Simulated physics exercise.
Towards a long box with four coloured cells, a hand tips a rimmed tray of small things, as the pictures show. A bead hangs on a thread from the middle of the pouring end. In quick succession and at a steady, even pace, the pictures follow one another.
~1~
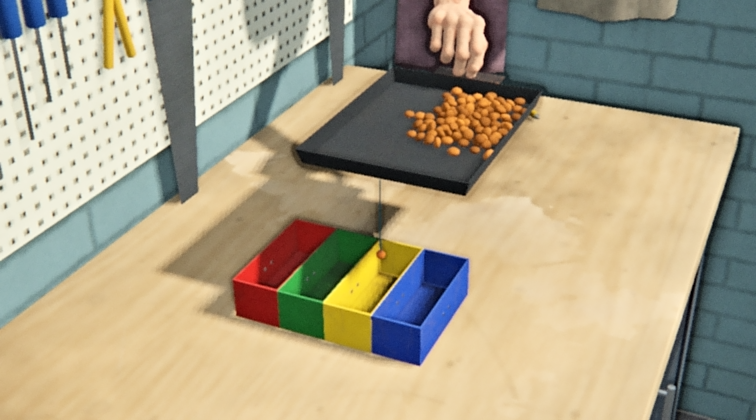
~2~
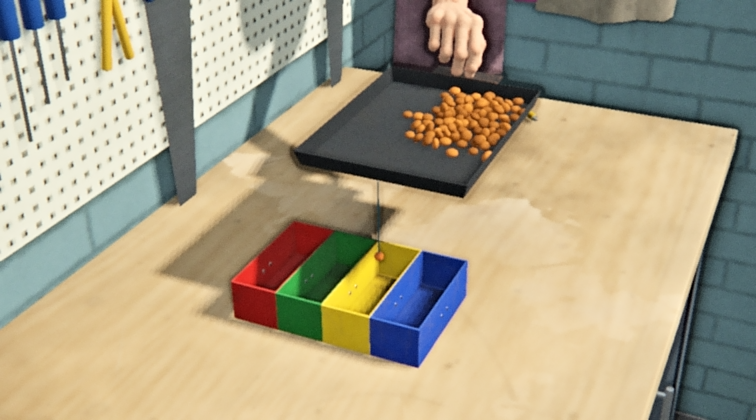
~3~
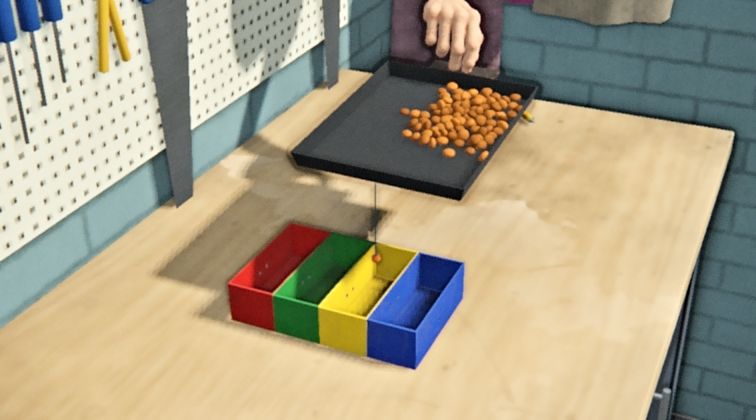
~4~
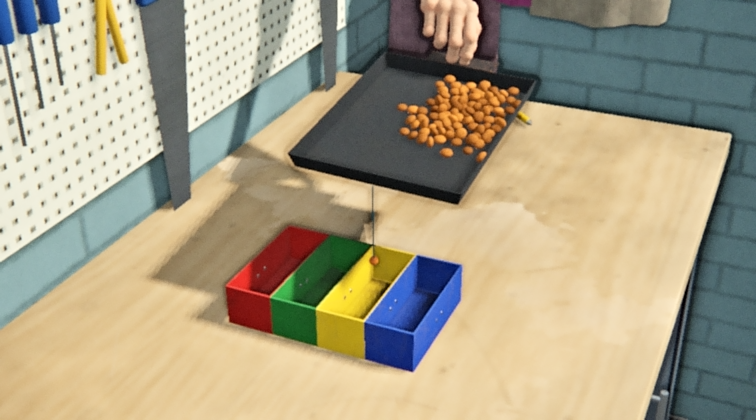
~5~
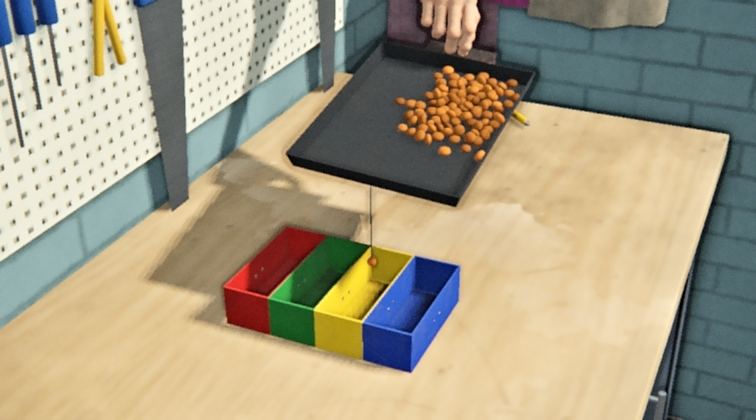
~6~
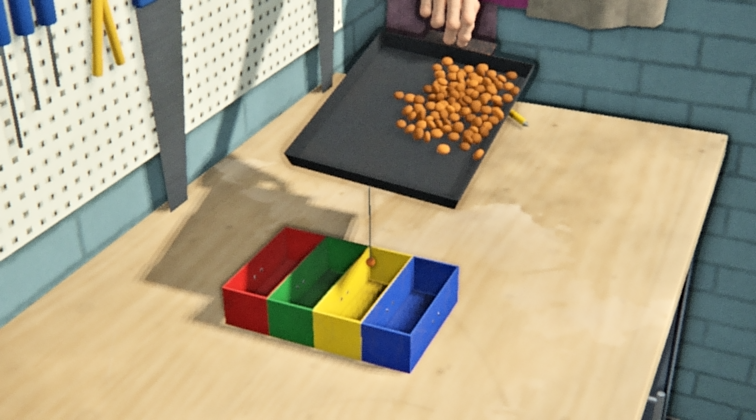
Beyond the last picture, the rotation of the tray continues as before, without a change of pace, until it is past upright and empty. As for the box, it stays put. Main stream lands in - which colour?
Blue cell.
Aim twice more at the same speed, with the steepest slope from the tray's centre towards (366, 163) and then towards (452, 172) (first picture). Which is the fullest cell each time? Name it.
First aim: Green. Second aim: The cell in blue.
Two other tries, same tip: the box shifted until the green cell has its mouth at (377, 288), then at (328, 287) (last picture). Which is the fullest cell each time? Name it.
So it's the cell in yellow for the first shift and the blue cell for the second.
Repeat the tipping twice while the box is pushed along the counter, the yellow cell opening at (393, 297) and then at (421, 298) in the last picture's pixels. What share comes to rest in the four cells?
Well, you'd get about 100 per cent and then about 100 per cent.
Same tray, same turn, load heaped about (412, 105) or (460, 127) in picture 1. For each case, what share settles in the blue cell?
Around 50 in a hundred the first time, around 40 in a hundred the second.
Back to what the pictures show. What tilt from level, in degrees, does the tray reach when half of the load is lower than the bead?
About 80 degrees.
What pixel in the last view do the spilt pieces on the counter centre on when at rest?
At about (471, 347).
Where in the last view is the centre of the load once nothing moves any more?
About pixel (436, 341).
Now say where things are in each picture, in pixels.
The first frame shows corners of the pouring end (302, 148) and (465, 180), level; middle of the load (472, 120), bits of cat kibble; bead on its thread (380, 254); red cell (256, 300); green cell (301, 312); yellow cell (348, 324); blue cell (396, 337).
The second frame shows corners of the pouring end (300, 149) and (464, 182), level; middle of the load (471, 120).
The third frame shows corners of the pouring end (297, 150) and (461, 185), tipped barely, lowest at the right corner; middle of the load (468, 118).
The fourth frame shows corners of the pouring end (294, 152) and (458, 190), tipped a little, lowest at the right corner; middle of the load (466, 114).
The fifth frame shows corners of the pouring end (292, 152) and (456, 193), tipped a little, lowest at the right corner; middle of the load (464, 108).
The sixth frame shows corners of the pouring end (291, 151) and (455, 196), tipped a little, lowest at the right corner; middle of the load (463, 103); red cell (246, 308); green cell (291, 319); yellow cell (338, 332); blue cell (386, 344).
Just after the last frame, tray tipped steeply; the larger part on the tray; just a few in the blue cell; roughly a quarter falling or outside the box.
A moment on, tray tipped right over; about a tenth on the tray; roughly a third in the blue cell; just a few in the yellow cell; roughly half falling or outside the box.
Further on, tray tipped past a quarter turn; roughly half in the blue cell; just a few in the yellow cell; roughly half falling or outside the box.
When it is over, tray tipped past a quarter turn; roughly half in the blue cell; just a few in the yellow cell; not one in the green cell; not one in the red cell; roughly half outside the box.
